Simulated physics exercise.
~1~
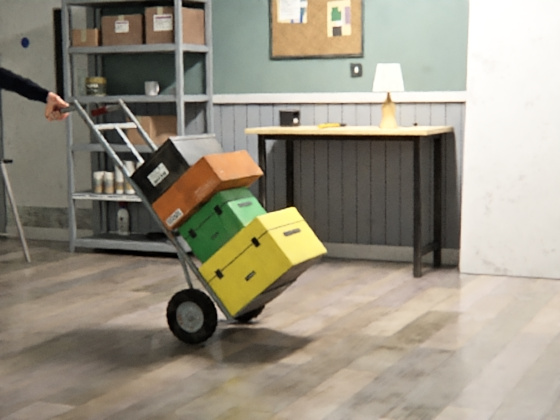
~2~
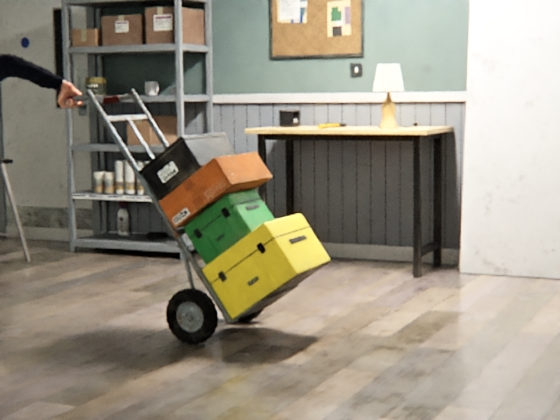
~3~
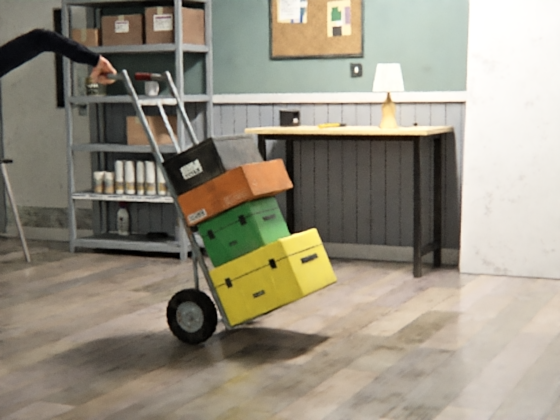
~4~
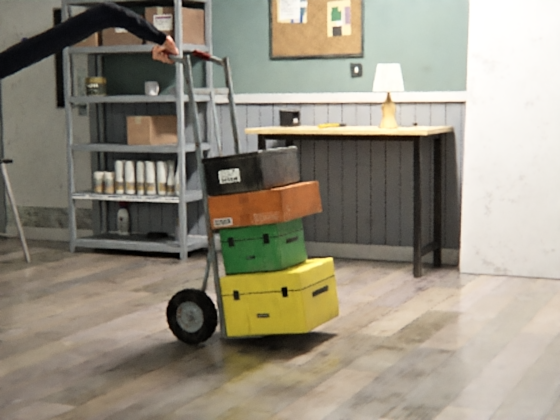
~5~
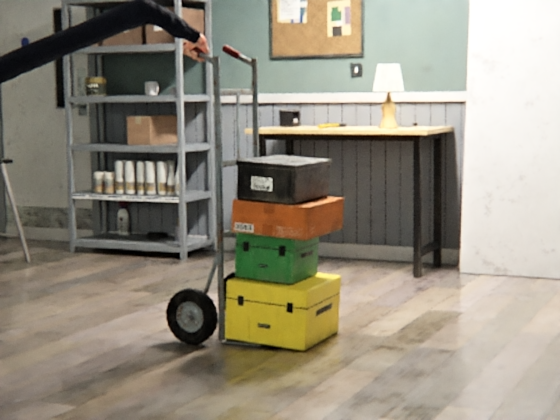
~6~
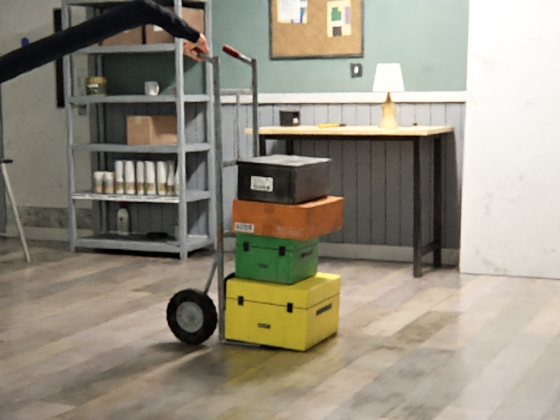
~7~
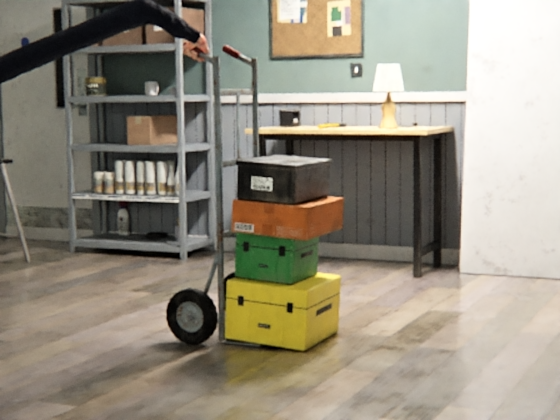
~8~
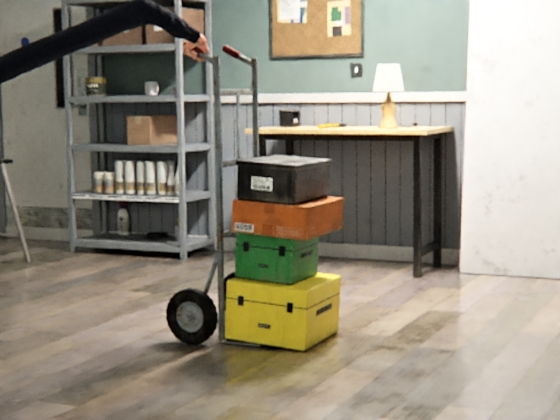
At the start, a hand at the left grips a two-wheeled hand truck tilted back toward it, with a yellow toolbox at the bottom and a green toolbox, an orange box and a black tote stacked above. The arm reaches farther to the right and swings the truck up, slowly at first and then faster, while the wheels stay in place. The leaning stack turns with it, its upper boxes moving right. The truck stops upright, and the stack settles level in front of it. At the end, all four boxes stand still, with the hand remaining on the truck.
